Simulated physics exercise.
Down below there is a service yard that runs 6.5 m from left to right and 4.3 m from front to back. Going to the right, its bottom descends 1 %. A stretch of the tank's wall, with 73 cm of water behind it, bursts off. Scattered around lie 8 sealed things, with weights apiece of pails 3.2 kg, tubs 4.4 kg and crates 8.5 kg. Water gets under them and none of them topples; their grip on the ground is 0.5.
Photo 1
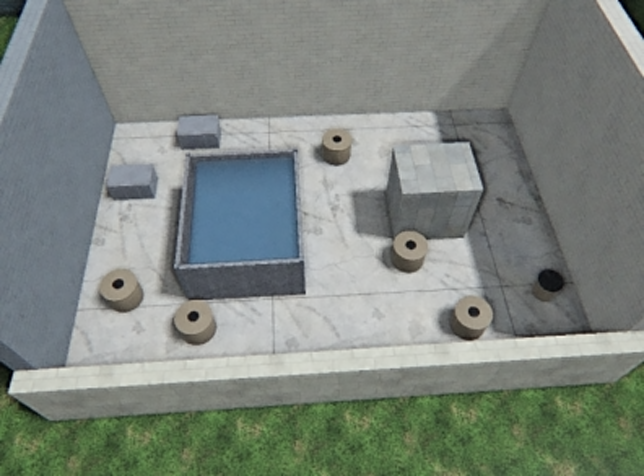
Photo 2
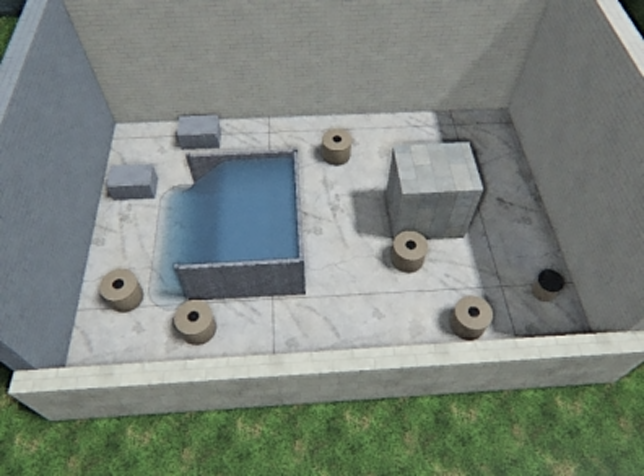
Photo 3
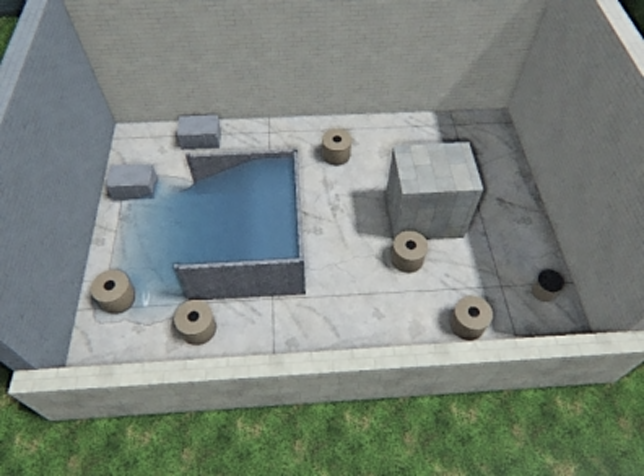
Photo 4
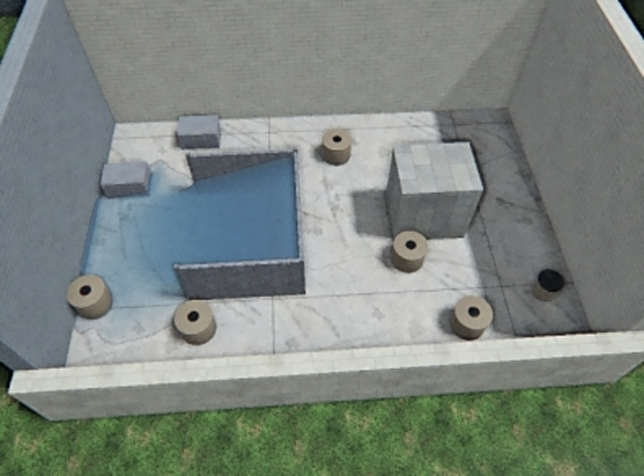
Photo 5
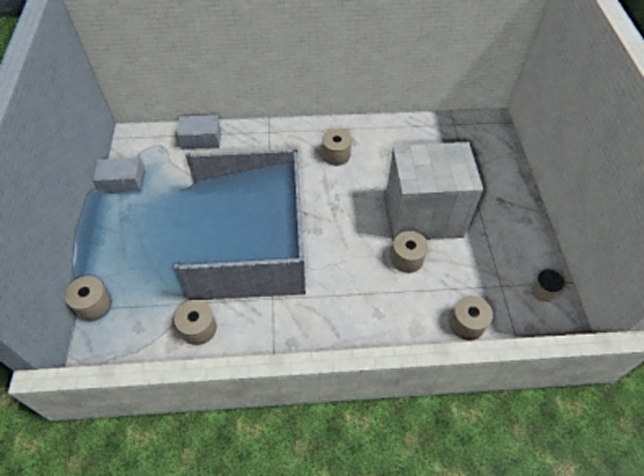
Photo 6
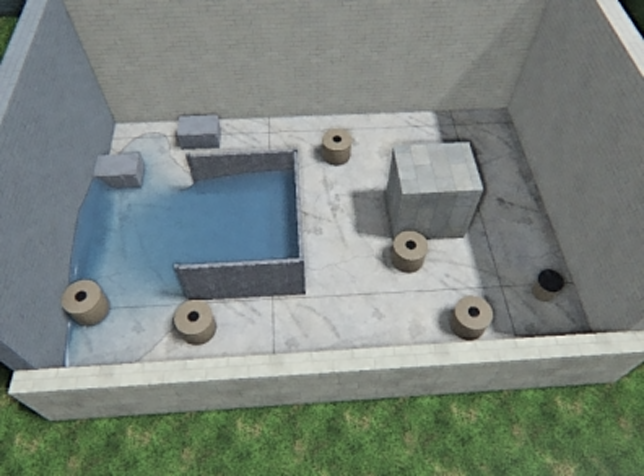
The clip opens on a walled yard where a square tank of blue water stands among tubs and crates. The tank's left wall gives way, and water spreads left across the pale floor. It pushes the nearest tub and then a crate slightly toward the left wall, while the others stay put.
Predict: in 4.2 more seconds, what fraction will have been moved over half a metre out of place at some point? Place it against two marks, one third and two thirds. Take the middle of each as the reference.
I'd guess the moved share is at minimum two thirds.
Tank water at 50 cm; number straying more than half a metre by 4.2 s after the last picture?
You'd get 6 in that case.
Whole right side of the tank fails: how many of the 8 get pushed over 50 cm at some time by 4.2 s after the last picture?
Then 4 of them would.
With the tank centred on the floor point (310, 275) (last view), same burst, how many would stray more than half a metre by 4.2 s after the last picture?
Result: 6 of them.
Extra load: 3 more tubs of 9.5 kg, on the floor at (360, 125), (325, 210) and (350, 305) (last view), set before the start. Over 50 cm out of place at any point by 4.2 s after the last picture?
Beyond it, within it, beyond it.
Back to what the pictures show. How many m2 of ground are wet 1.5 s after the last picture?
At that time the wet patch spans about 12 m2.
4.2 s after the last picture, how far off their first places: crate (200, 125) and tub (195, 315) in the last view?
Respectively, 300 centimetres and 450 centimetres.
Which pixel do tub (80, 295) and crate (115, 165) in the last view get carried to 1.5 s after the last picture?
(237, 332) and (199, 127), roughly.
Then, 0.4 s after the last picture 2 of 8 are over 50 cm from their spots; 1 afloat.
Then, 1.5 s after the last picture 4 of 8 are over 50 cm from their spots; 1 afloat.
Then, 2.8 s after the last picture 6 of 8 are over 50 cm from their spots; 3 afloat.
Then, 4.2 s after the last picture 8 of 8 are over 50 cm from their spots, and 8 have been at some point; 7 afloat.
